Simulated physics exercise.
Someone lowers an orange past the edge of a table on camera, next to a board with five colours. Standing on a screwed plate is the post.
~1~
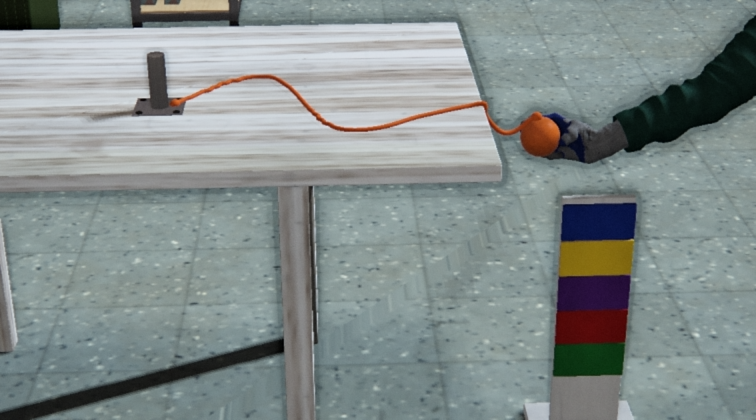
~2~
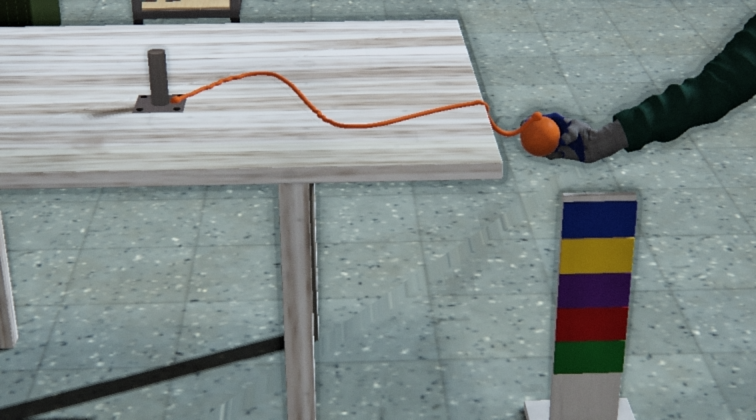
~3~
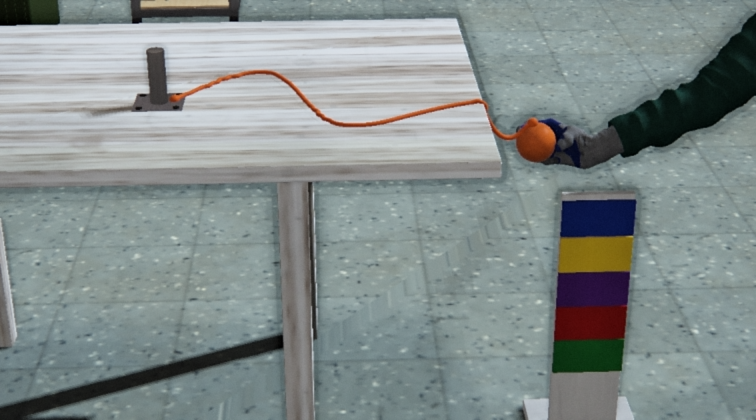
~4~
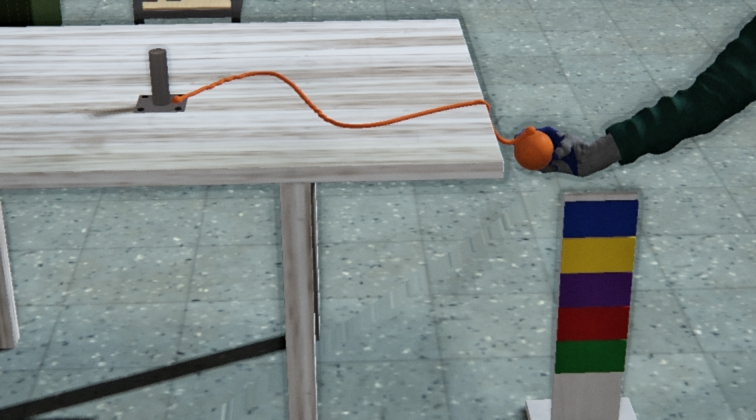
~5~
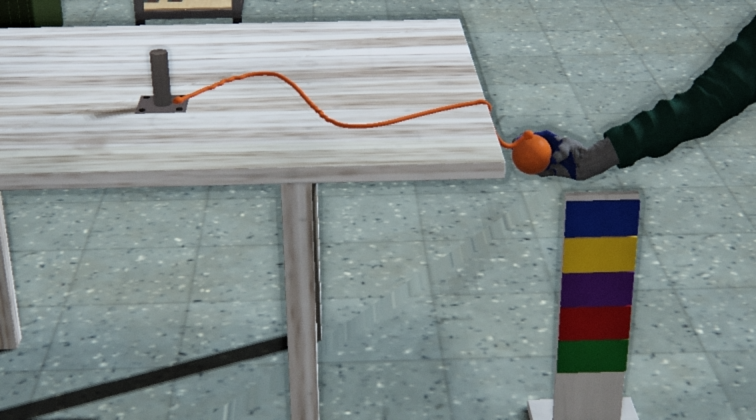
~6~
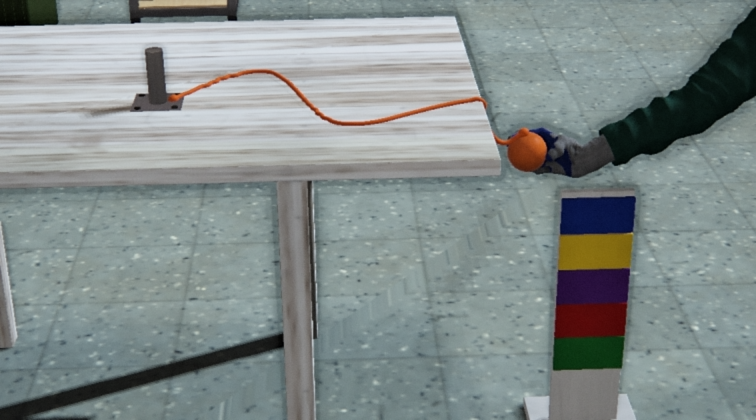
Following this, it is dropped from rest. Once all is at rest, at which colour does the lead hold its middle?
At red.
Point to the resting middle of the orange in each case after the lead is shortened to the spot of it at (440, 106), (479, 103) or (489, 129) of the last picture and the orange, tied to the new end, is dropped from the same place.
The pixels are (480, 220) for the first, (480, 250) for the second and (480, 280) for the third.
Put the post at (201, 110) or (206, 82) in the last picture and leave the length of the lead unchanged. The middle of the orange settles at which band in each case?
First try: Green; second try: Green.
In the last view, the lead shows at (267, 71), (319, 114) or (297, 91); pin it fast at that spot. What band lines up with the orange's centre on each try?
Each in turn comes out as purple, blue, yellow.
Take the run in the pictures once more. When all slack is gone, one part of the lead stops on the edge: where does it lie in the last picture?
That point sits at about (345, 124).
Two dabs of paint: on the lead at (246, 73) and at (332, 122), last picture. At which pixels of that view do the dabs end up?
Final positions are (282, 97) and (468, 90), in that order.
Soon after, orange near (466, 304); level with red.
After that, orange near (481, 316); level with red.
In the end, orange near (472, 317); level with red. At red.
